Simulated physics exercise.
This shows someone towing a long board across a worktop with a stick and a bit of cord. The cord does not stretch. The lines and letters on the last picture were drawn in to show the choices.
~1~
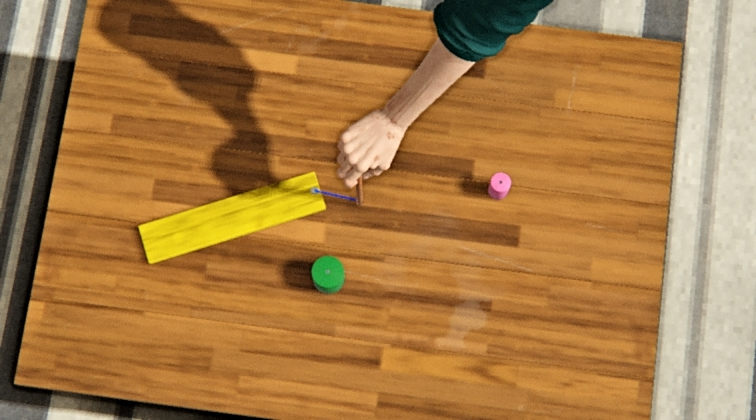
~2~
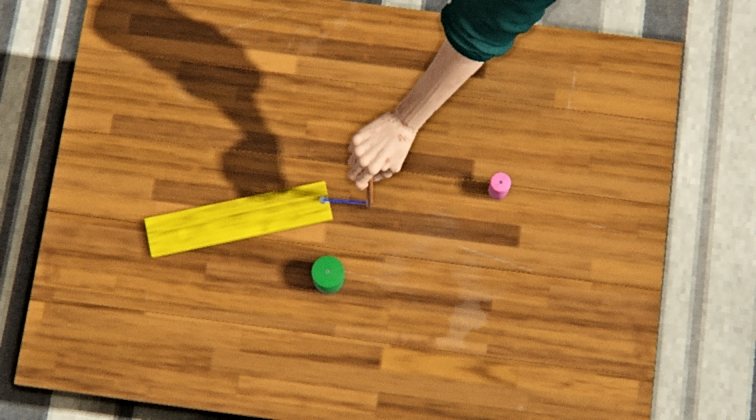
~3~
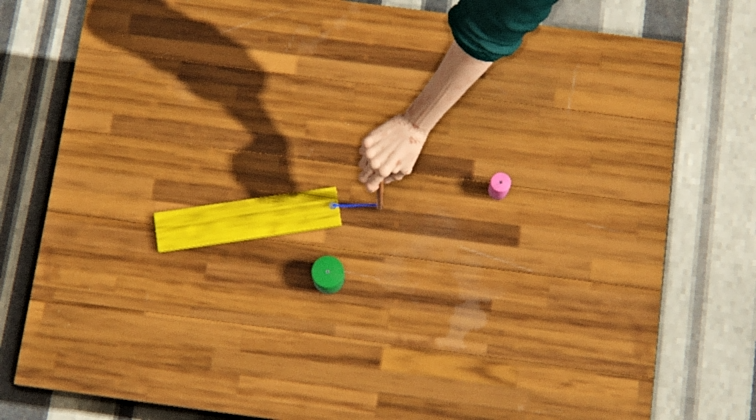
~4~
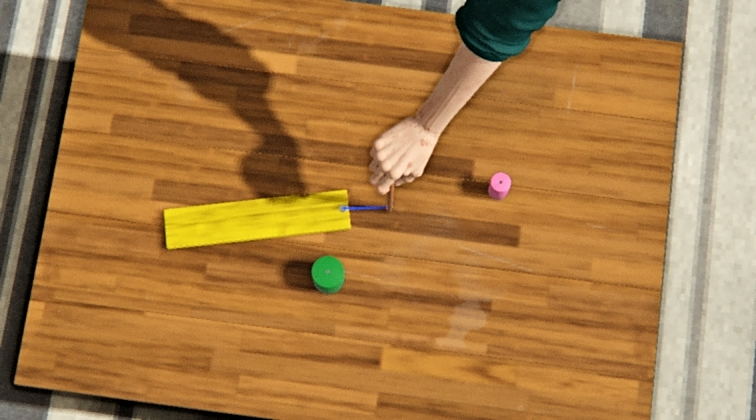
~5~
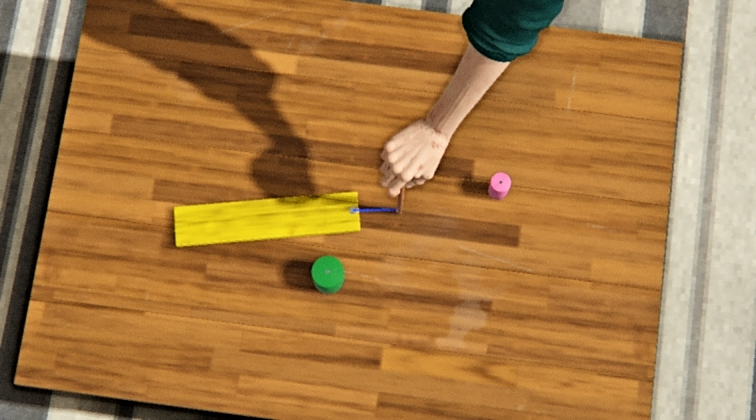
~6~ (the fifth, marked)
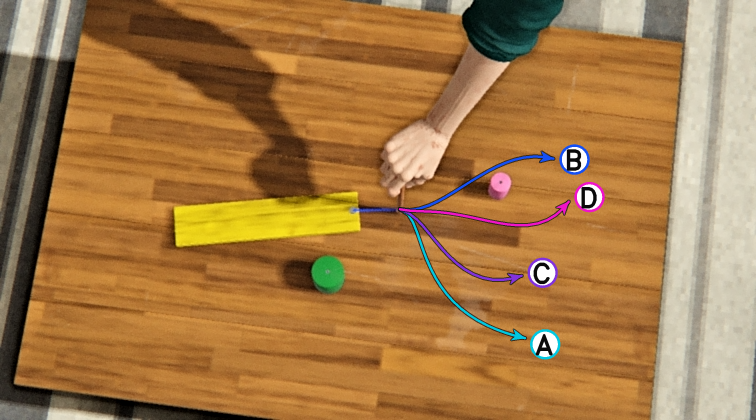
On a wooden worktop, a hand tows a long yellow board slightly right by a cord.
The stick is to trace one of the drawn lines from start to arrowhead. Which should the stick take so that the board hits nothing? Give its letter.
Path C.
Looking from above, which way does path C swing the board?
It turns clockwise.
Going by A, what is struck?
It meets the green tin.
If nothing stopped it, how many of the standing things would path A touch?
It touches one.
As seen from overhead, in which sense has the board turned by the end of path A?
On that path, clockwise.
On the marked copy, A from (400, 209) via (447, 294) to (525, 338); B from (400, 209) via (479, 176) to (554, 159); C from (400, 209) via (457, 263) to (522, 276); D from (400, 209) via (489, 221) to (569, 202).
With C. Early on, foot of the stick (439, 246), middle of the board (307, 224).
Further on, foot of the stick (482, 278), middle of the board (354, 239).
At the end, foot of the stick (529, 273), middle of the board (396, 249); nothing has been touched.
As for the rest, A meets the green tin; B meets the pink candle; D meets the pink candle.
